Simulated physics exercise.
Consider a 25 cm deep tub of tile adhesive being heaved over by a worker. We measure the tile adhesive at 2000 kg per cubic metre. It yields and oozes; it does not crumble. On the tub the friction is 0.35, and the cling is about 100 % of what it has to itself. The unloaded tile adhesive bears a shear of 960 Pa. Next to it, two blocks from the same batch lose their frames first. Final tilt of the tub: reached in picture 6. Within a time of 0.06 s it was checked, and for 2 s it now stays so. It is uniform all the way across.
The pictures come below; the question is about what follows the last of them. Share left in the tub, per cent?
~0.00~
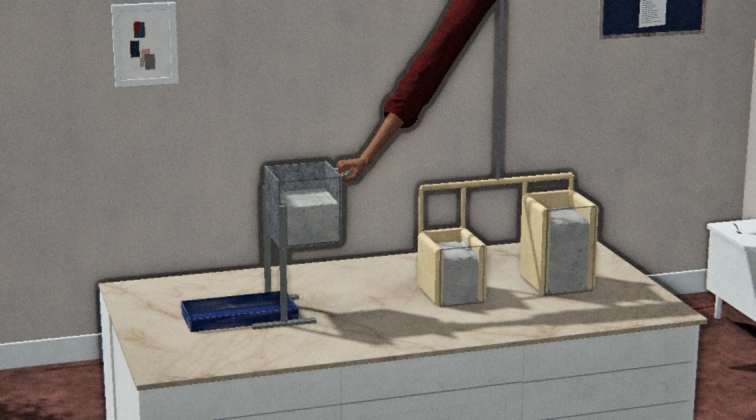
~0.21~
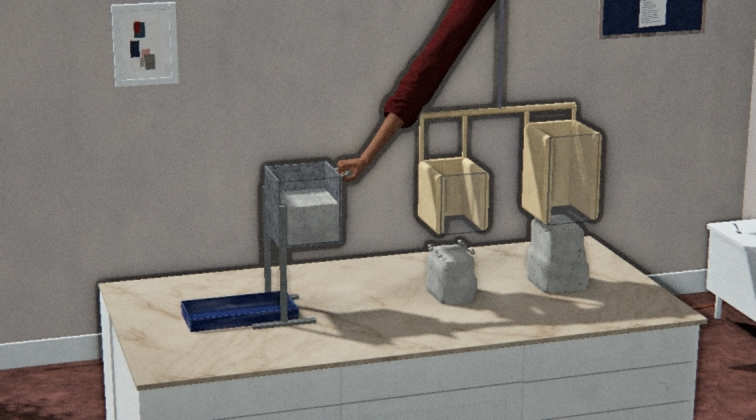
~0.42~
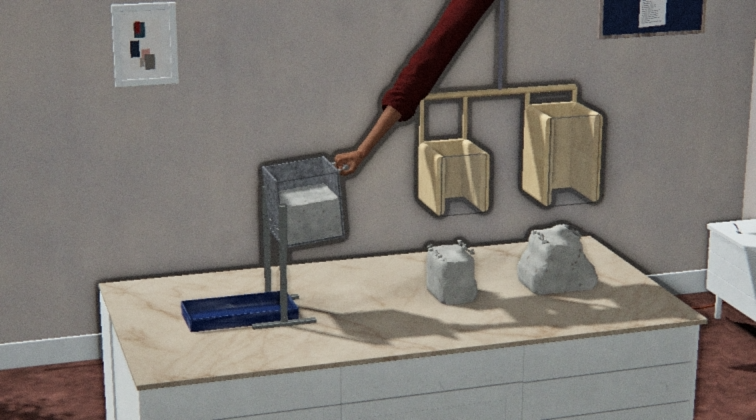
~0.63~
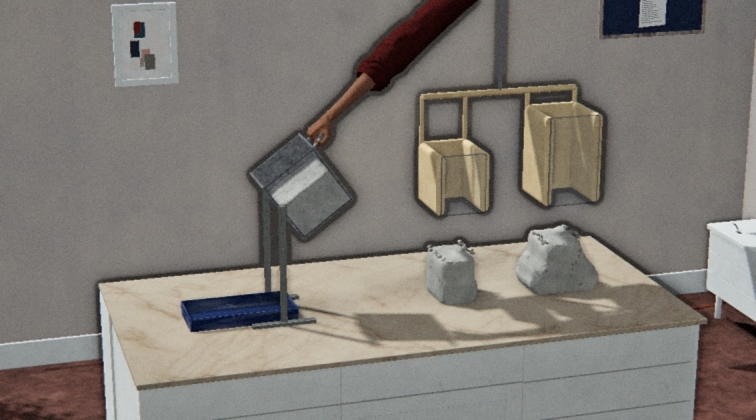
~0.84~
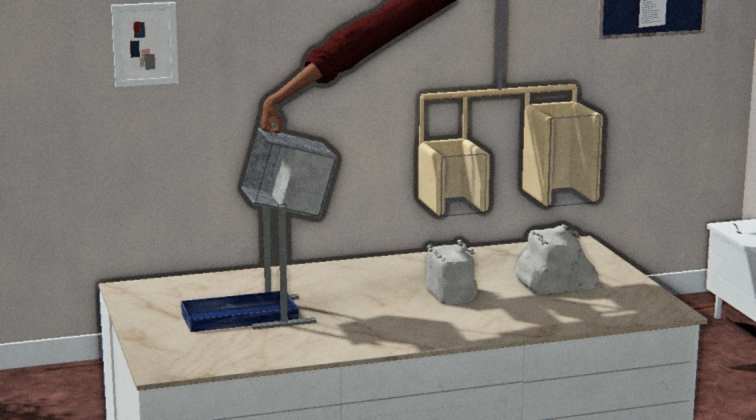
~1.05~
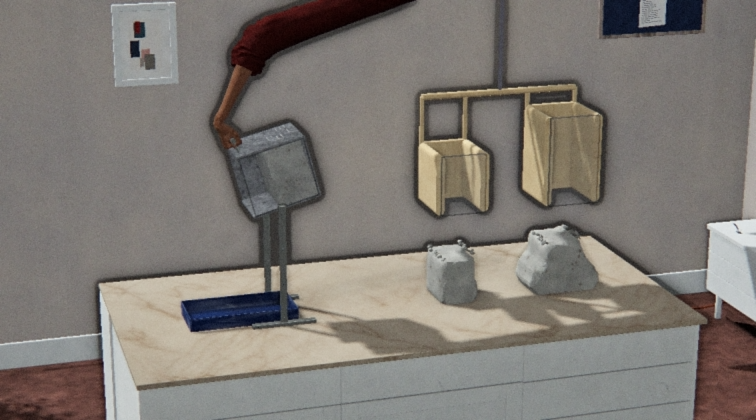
57 per cent.
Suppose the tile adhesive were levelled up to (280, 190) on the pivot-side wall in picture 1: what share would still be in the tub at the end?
That works out near 40 %.
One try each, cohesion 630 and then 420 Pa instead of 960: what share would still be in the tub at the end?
The two runs give near 50 % and near 45 % respectively.
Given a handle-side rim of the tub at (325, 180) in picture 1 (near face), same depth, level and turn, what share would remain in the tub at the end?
100 %.
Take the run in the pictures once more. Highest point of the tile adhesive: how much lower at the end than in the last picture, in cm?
13 cm or so.
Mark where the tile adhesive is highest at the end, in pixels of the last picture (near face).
On the near face, the top ends up close to (294, 176).
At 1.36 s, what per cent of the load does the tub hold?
About 90 %.
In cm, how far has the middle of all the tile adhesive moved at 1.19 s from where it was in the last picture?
The change is near 4 cm.
After 1.19 s, the tub is at 105 degrees and holds 100 %.
After 1.36 s, the tub is at 105 degrees and holds 89 %.
After 1.53 s, the tub is at 105 degrees and holds 61 %.
After 1.70 s, the tub is at 105 degrees and holds 57 %.
After 3.05 s, the tub is at 105 degrees and holds 57 %.
